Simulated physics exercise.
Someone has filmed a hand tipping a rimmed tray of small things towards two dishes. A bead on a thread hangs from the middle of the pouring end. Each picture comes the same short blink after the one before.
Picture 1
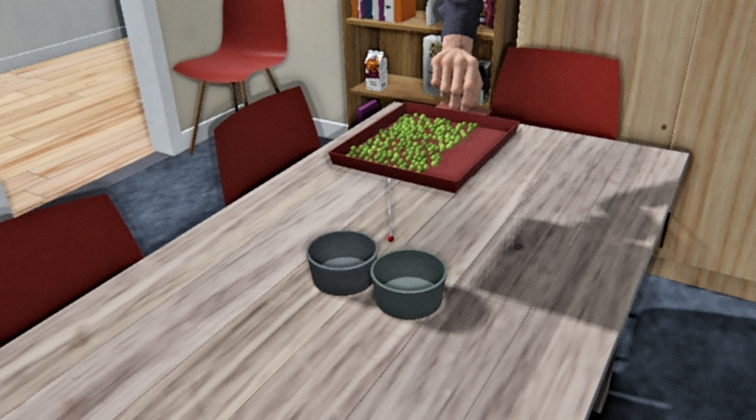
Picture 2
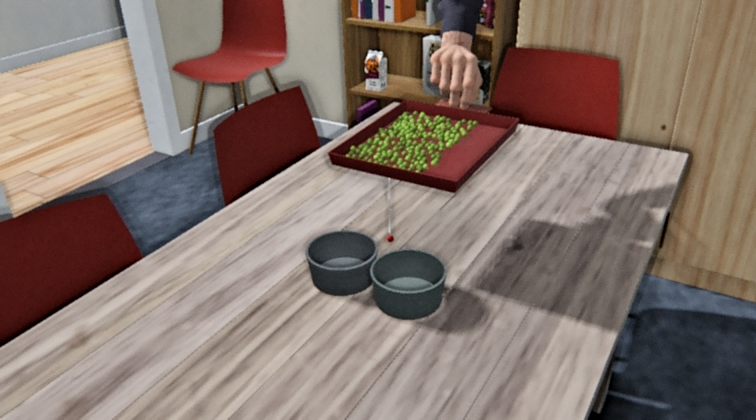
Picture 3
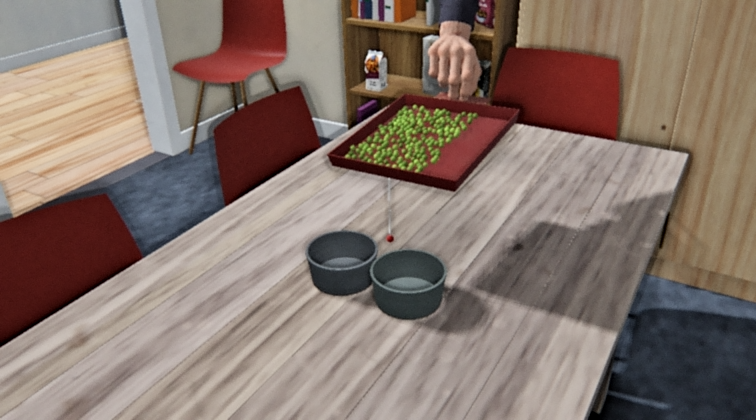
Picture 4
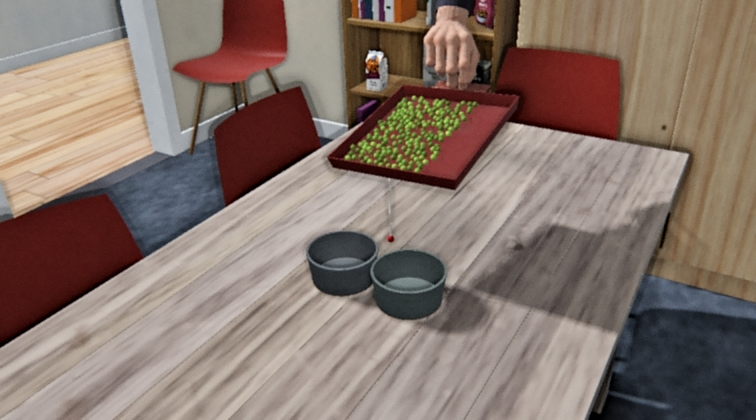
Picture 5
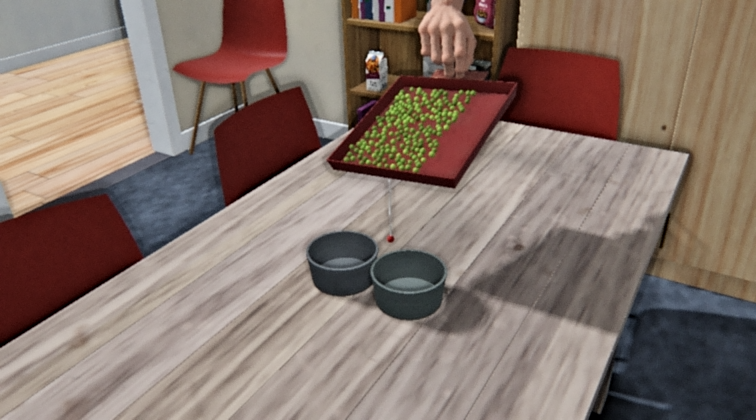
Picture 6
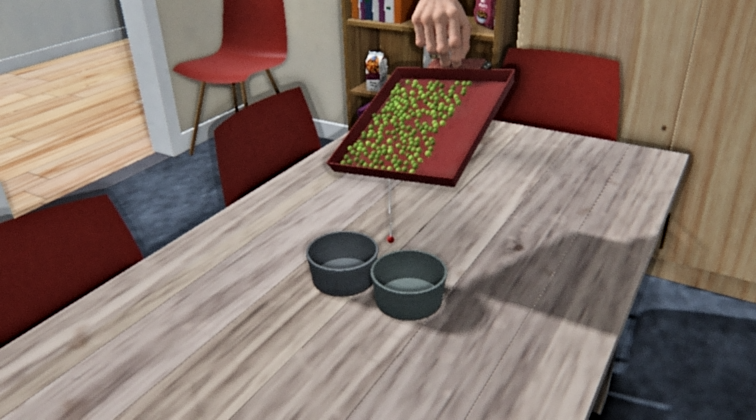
A hand at the far edge of a dark red rimmed tray of small green and reddish pieces starts raising that side above a wooden table. The tray slants more and more steeply toward two dark dishes, its near left corner dipping lowest, while the pieces shift leftward and a red bead hangs below.
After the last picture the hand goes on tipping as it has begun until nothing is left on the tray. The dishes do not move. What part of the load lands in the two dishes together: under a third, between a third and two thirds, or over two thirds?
In the dishes lies more than two thirds of it.
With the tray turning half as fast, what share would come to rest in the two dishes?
It comes to 90 per cent or so.
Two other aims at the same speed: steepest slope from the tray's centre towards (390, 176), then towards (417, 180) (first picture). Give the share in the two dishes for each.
The first gives 80 %, the second 70 %.
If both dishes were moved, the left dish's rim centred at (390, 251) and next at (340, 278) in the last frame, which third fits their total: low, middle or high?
The first try: Less than a third. The second: Below one third.
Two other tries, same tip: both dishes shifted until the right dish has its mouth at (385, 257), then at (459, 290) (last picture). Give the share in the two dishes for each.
Near 90 % and 10 %.
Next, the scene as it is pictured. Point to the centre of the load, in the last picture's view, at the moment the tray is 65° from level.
Near (358, 157).
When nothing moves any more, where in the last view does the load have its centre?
Close to (337, 271).
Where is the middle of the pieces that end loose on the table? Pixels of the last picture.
Near (289, 265).
Soon, tray tipped steeply; nearly all on the tray; a stray few in the air.
A while on, tray tipped past a quarter turn; about a third on the tray; about a third in the left dish; a small part outside both; about a quarter in the air.
Towards the end, tray tipped past a quarter turn; a stray few in the right dish; most in the left dish; a small part outside both.
Finally, tray tipped past a quarter turn; a stray few in the right dish; most in the left dish; a small part outside both.
